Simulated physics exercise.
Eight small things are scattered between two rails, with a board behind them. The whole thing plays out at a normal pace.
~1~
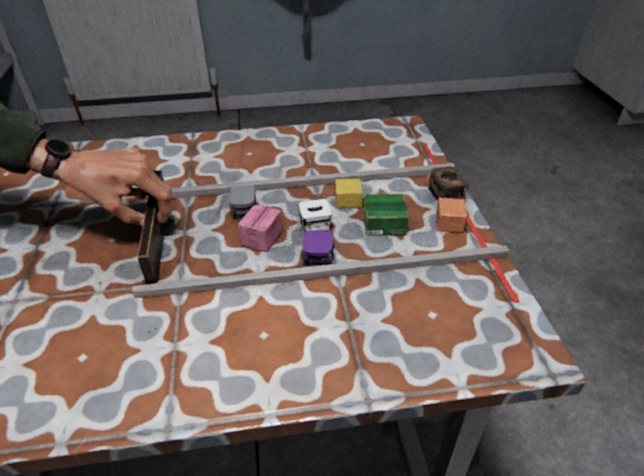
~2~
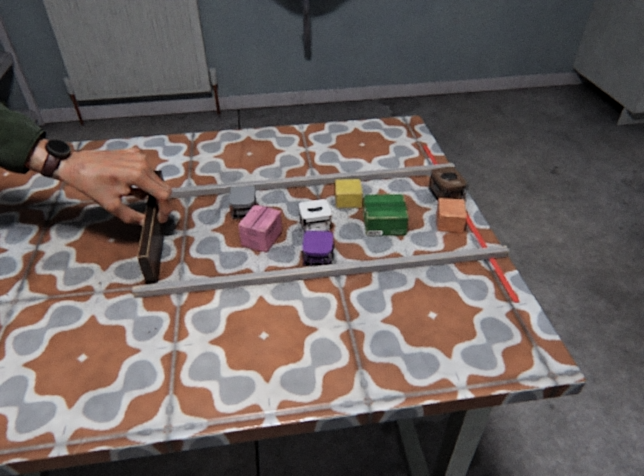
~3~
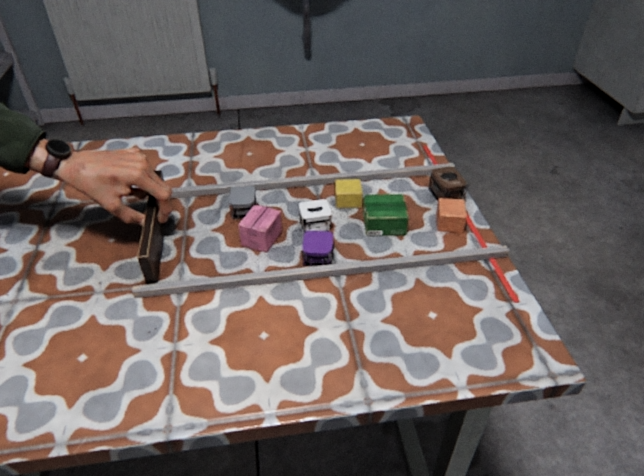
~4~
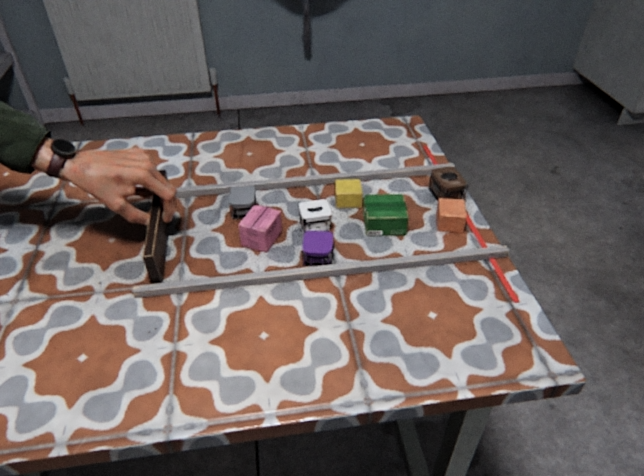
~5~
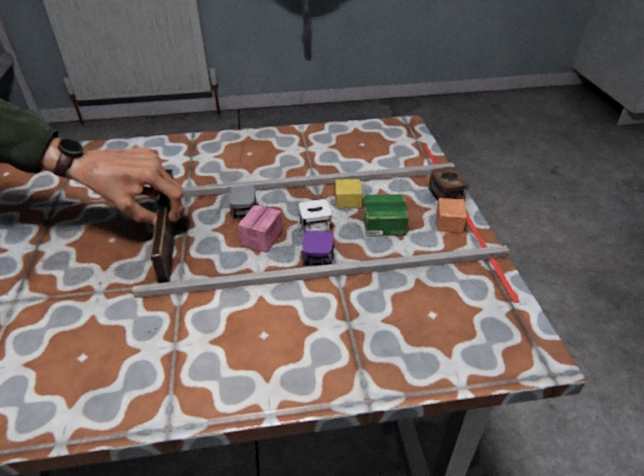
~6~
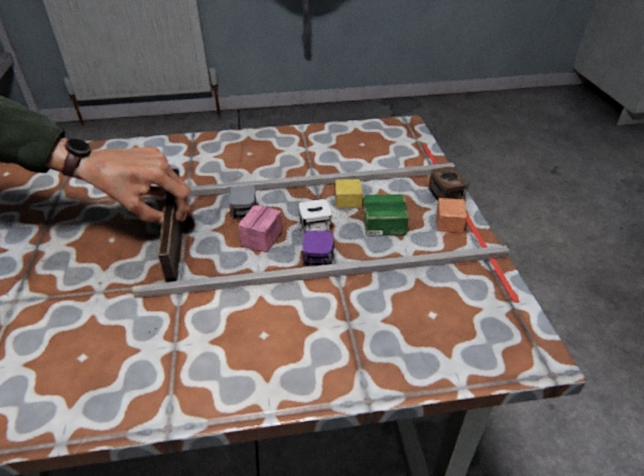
A hand slides a dark board slightly right between two rails, behind several still, colourful blocks.
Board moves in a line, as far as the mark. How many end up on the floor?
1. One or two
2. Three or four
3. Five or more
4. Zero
3.
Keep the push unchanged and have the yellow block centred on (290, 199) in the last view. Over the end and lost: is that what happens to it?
I reckon it falls away.
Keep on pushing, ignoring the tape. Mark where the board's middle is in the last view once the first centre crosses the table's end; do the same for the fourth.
At (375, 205) for the first, at (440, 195) for the fourth.
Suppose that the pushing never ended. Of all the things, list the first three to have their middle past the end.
Those three are the orange block, the green box and the brown case, in that order.
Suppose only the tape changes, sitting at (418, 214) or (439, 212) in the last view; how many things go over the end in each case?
Counts: 3, 3.
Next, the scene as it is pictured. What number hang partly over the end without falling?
That would be 3.
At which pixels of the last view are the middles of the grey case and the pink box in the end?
Grey case at about (462, 182), pink box at about (480, 202).
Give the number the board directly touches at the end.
3 in contact.
Soon after, none off yet; brown case at rest near (447, 186); orange block at rest near (451, 215); green box at rest near (385, 215).
In the end, the number that fall off is five or more; gone, white case, yellow block, green box, orange block and brown case.
